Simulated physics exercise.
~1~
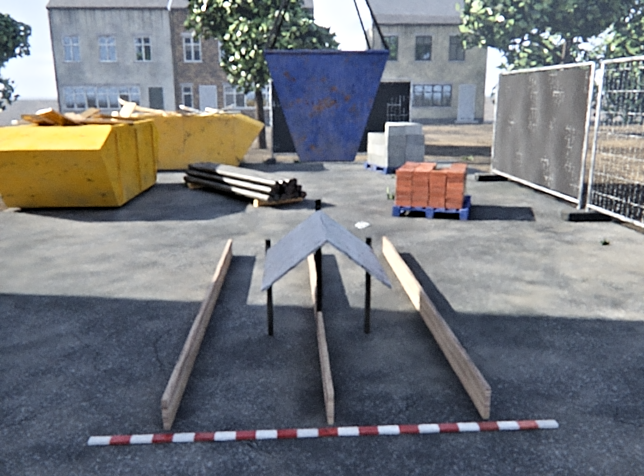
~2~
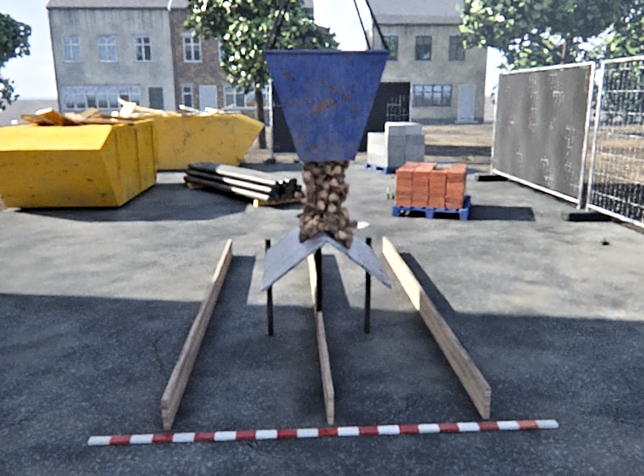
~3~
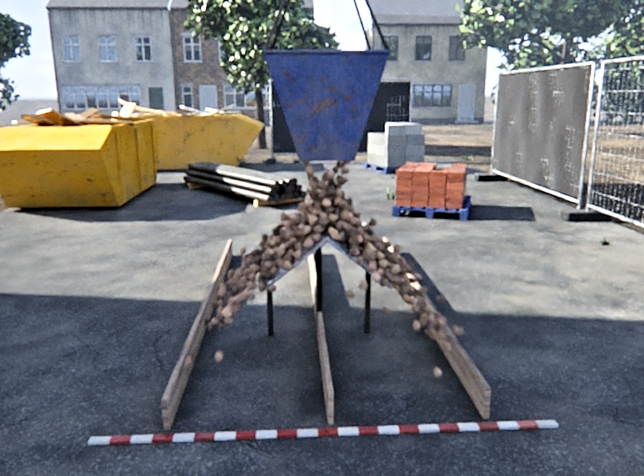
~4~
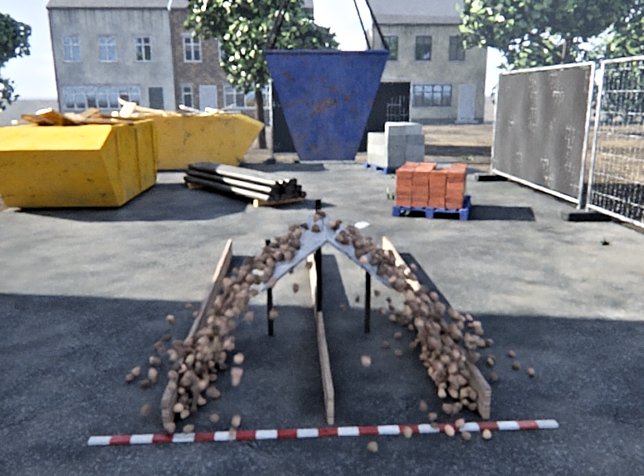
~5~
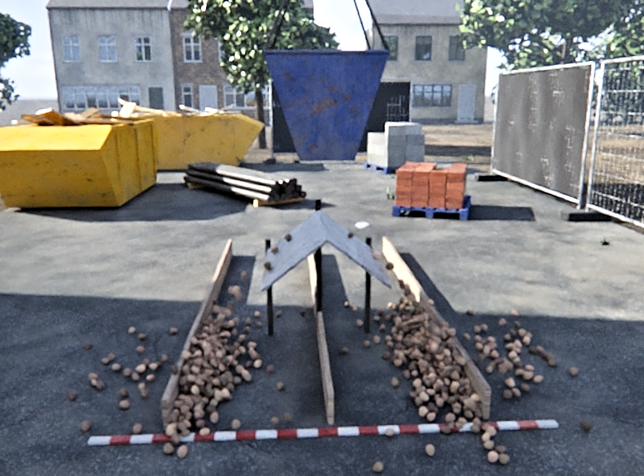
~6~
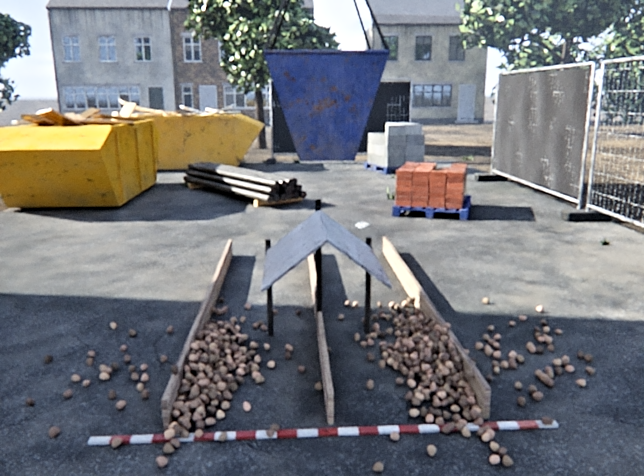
Rounded cobbles drop from a blue skip, split over a steel ridge, and settle in two heaps.
